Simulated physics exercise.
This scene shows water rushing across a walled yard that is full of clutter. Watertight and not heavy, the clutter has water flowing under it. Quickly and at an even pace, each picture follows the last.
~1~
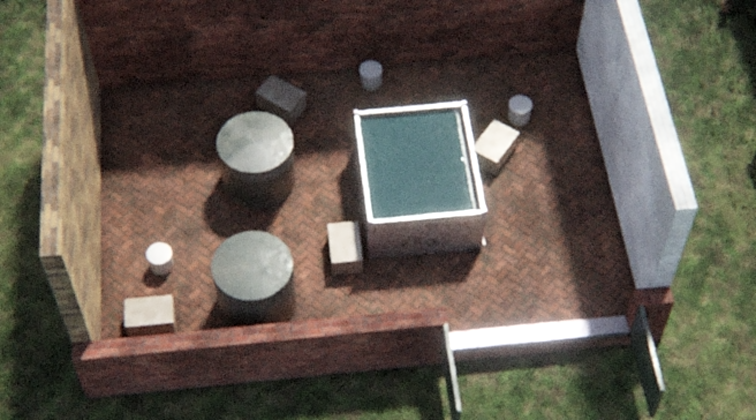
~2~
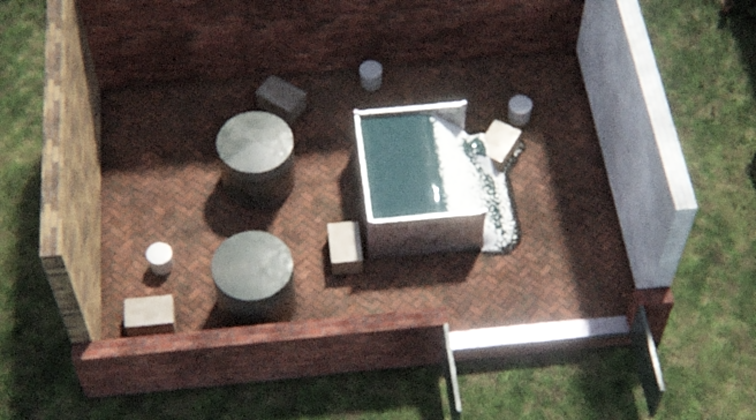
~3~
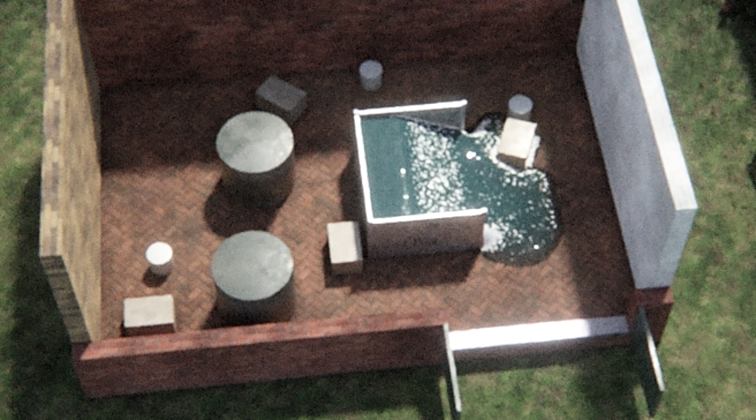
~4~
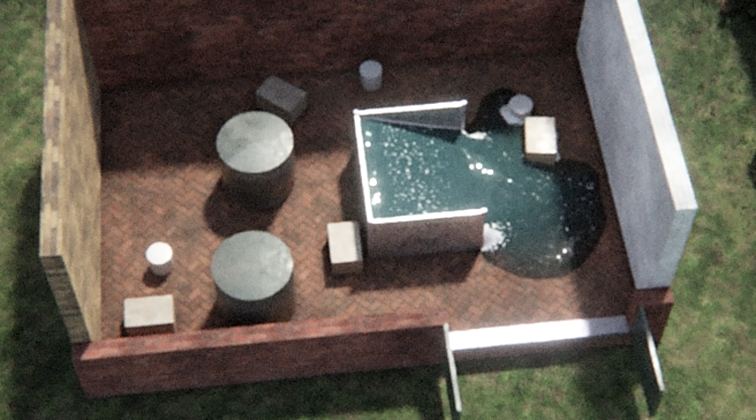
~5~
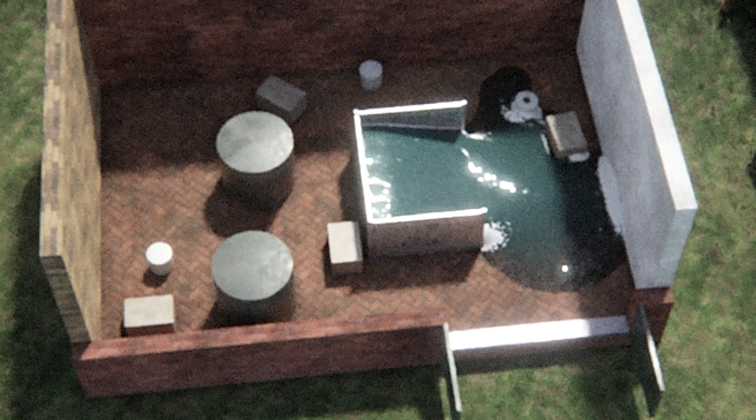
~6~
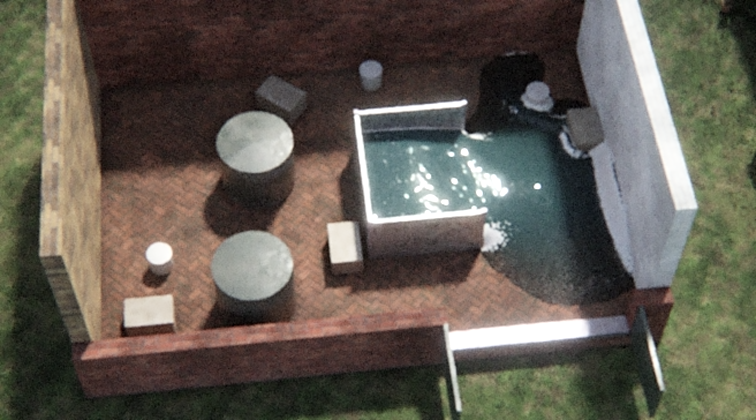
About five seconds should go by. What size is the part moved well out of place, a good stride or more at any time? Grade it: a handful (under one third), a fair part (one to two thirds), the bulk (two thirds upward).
A fair part.
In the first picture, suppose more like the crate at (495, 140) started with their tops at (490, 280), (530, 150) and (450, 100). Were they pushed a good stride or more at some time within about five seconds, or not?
First falls short; second driven off; third driven off.
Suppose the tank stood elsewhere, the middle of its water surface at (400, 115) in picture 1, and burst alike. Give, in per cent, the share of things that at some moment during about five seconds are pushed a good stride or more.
That comes out at some 40 %.
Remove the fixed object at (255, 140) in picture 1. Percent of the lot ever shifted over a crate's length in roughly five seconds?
The share comes to about 60 percent.
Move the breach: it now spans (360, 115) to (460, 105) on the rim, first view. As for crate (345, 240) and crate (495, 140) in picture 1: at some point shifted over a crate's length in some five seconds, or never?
The first one came up short, the second came up short.
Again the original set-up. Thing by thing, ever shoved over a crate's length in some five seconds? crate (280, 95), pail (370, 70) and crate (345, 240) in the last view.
In sequence: Covered the distance, covered the distance, fell short.
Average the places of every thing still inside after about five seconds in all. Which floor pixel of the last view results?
It lands somewhere near (241, 181).
A moment on, 2 of 7 are well off their spots; 1 afloat.
Next, 2 of 7 are well off their spots; 2 afloat.
Later, 3 of 7 are well off their spots; 1 afloat.
In the end, 4 of 7 are well off their spots, and 4 have been at some point; 1 afloat.
